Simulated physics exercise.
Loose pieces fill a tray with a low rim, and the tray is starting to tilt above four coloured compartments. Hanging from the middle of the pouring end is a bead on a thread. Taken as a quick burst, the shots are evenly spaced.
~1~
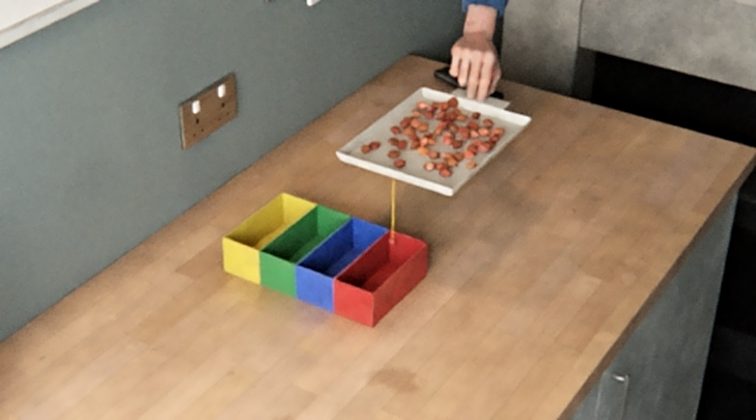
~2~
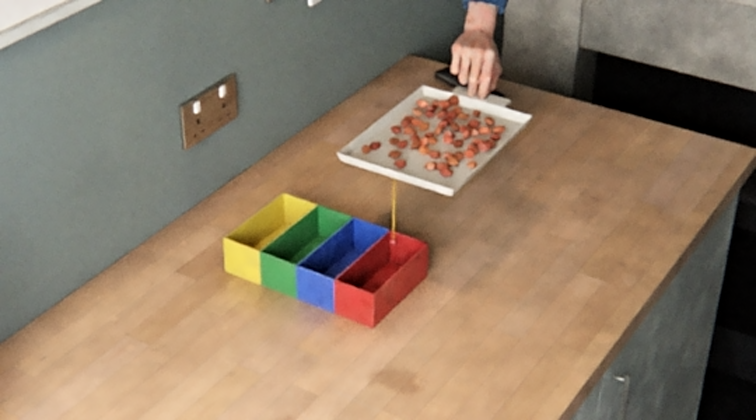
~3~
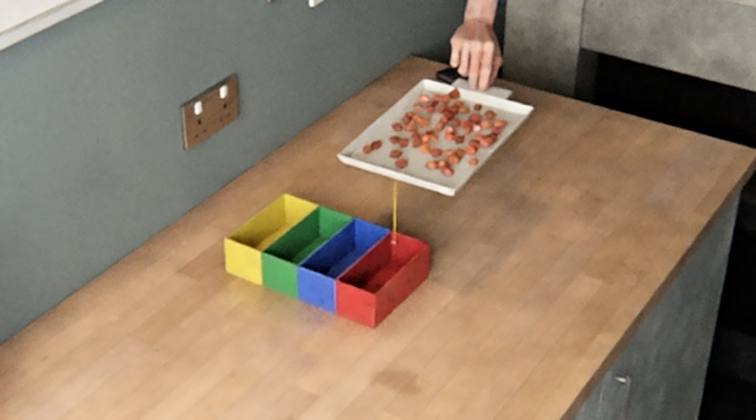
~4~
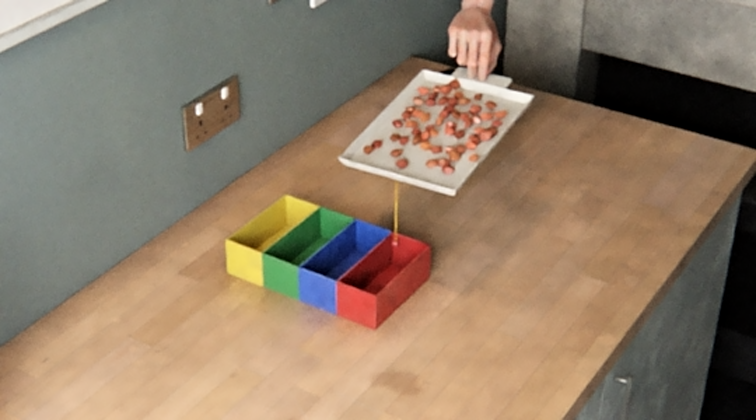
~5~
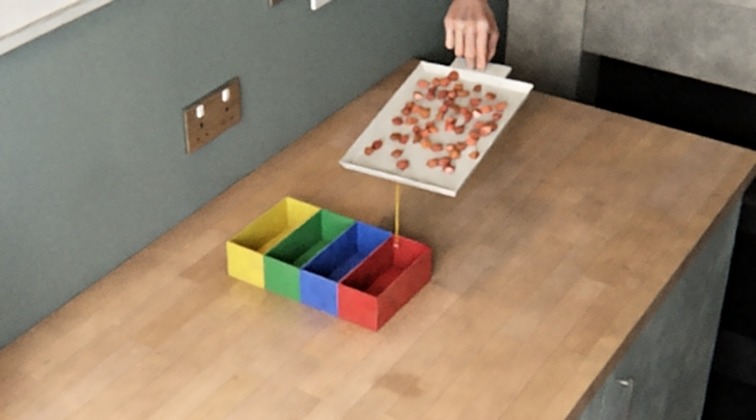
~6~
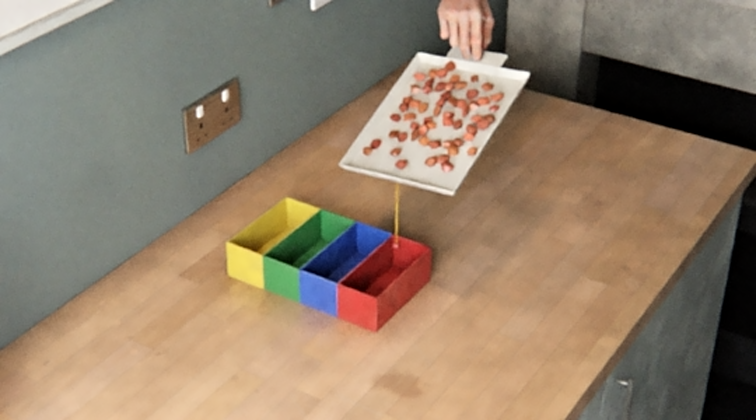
Hand gradually tilting a white tray of loose reddish pieces above yellow, green, blue and red compartments, raising its handle end.
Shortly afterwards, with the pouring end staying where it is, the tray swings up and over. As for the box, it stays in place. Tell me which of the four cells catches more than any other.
I would say the blue cell.
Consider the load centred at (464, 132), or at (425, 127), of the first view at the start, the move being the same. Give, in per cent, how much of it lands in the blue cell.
Roughly 50 and 60 percent, in that order.
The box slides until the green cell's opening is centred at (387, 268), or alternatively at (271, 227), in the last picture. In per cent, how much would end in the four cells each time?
Close to 70 per cent, followed by close to 60 per cent.
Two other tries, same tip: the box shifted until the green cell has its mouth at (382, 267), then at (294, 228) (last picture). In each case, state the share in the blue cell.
10 % and 50 %.
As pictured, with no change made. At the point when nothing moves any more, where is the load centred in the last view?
I'd place the middle at about (338, 292).
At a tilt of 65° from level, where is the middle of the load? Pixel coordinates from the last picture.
Near (373, 166).
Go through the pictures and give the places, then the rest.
In the first picture, corners of the pouring end (342, 152) and (451, 187), level; middle of the load (438, 131), bits of crushed brick; bead on its thread (393, 241); yellow cell (242, 258); green cell (278, 271); blue cell (315, 286); red cell (353, 300).
In the second picture, corners of the pouring end (342, 152) and (452, 187), level; middle of the load (439, 130).
In the third picture, corners of the pouring end (343, 154) and (452, 187), tipped barely, lowest at the left corner; middle of the load (440, 126).
In the fourth picture, corners of the pouring end (344, 157) and (453, 187), tipped a little, lowest at the left corner; middle of the load (440, 121).
In the fifth picture, corners of the pouring end (344, 160) and (453, 189), tipped clearly, lowest at the left corner; middle of the load (440, 116).
In the sixth picture, corners of the pouring end (343, 162) and (452, 189), tipped clearly, lowest at the left corner; middle of the load (437, 111); yellow cell (245, 262); green cell (281, 276); blue cell (319, 290); red cell (357, 305).
Just after the last frame, tray tipped steeply; the larger part on the tray; roughly a quarter falling or outside the box.
A moment on, tray tipped past a quarter turn; roughly a third in the blue cell; roughly a quarter in the red cell; roughly a quarter in the green cell; about a tenth falling or outside the box.
Further on, tray tipped past a quarter turn; roughly half in the blue cell; roughly a quarter in the green cell; roughly a quarter in the red cell; about a tenth falling or outside the box.
When it is over, tray tipped past a quarter turn; roughly half in the blue cell; roughly a quarter in the green cell; roughly a quarter in the red cell; not one in the yellow cell; about a tenth outside the box.
